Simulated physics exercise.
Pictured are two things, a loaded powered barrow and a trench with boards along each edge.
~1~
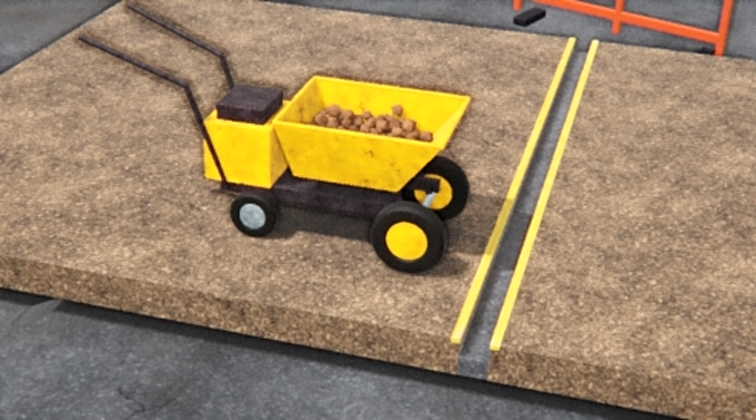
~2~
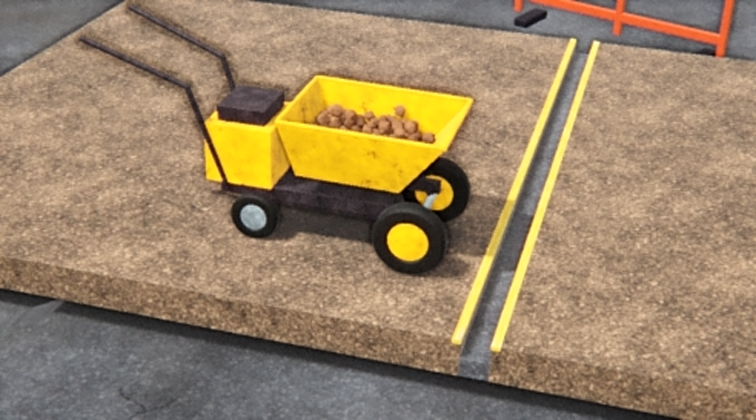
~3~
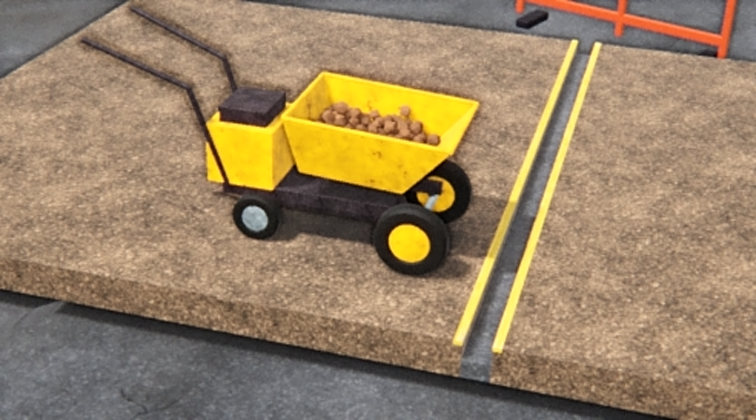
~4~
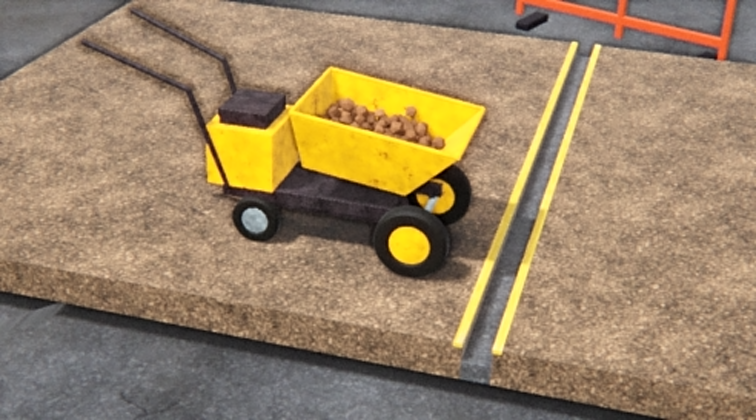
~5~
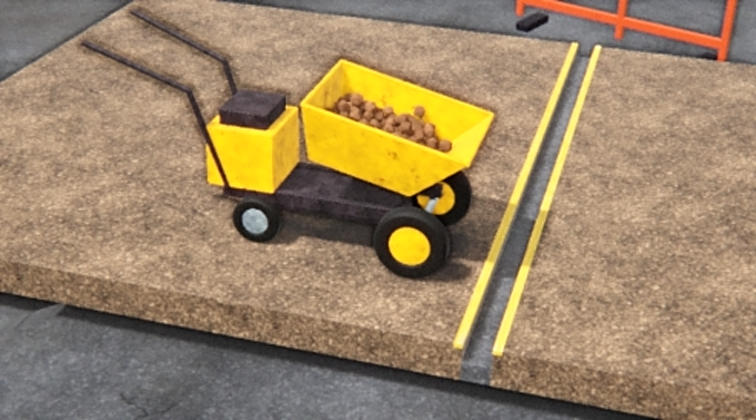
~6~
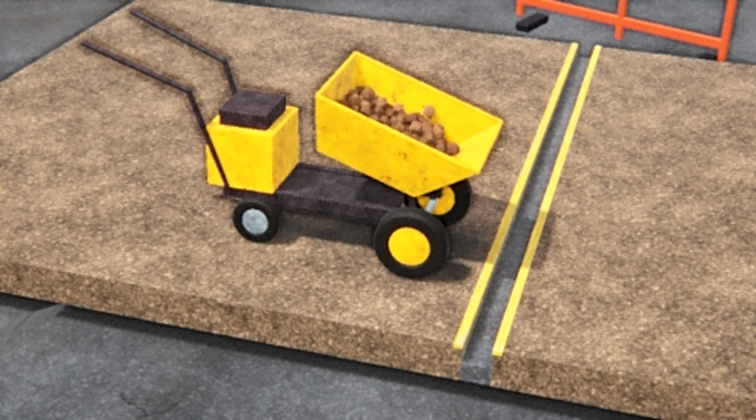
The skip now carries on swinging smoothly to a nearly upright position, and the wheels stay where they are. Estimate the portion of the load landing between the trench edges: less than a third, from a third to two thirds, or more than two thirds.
Not even a third.
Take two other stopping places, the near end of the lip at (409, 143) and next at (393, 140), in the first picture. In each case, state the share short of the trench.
Try 1: 0 %. Try 2: 20 %.
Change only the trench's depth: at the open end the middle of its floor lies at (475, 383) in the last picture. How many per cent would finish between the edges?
Estimate: Approx. 0 per cent.
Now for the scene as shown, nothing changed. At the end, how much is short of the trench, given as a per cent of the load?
Around 0 %.
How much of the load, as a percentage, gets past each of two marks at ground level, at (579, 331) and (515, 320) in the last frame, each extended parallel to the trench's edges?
Around 40 in a hundred for the first, 90 in a hundred for the second.
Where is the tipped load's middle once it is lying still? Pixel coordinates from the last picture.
Roughly at (575, 270), give or take.
Soon, skip tipped steeply; all in the skip.
A while on, skip tipped steeply; most in the skip; about a quarter beyond it; a stray few falling.
Towards the end, skip tipped right over; a small part in the skip; a stray few in or heaped over the trench; nearly all beyond it.
Finally, skip tipped right over; a stray few in the skip; a stray few in or heaped over the trench; nearly all beyond it.
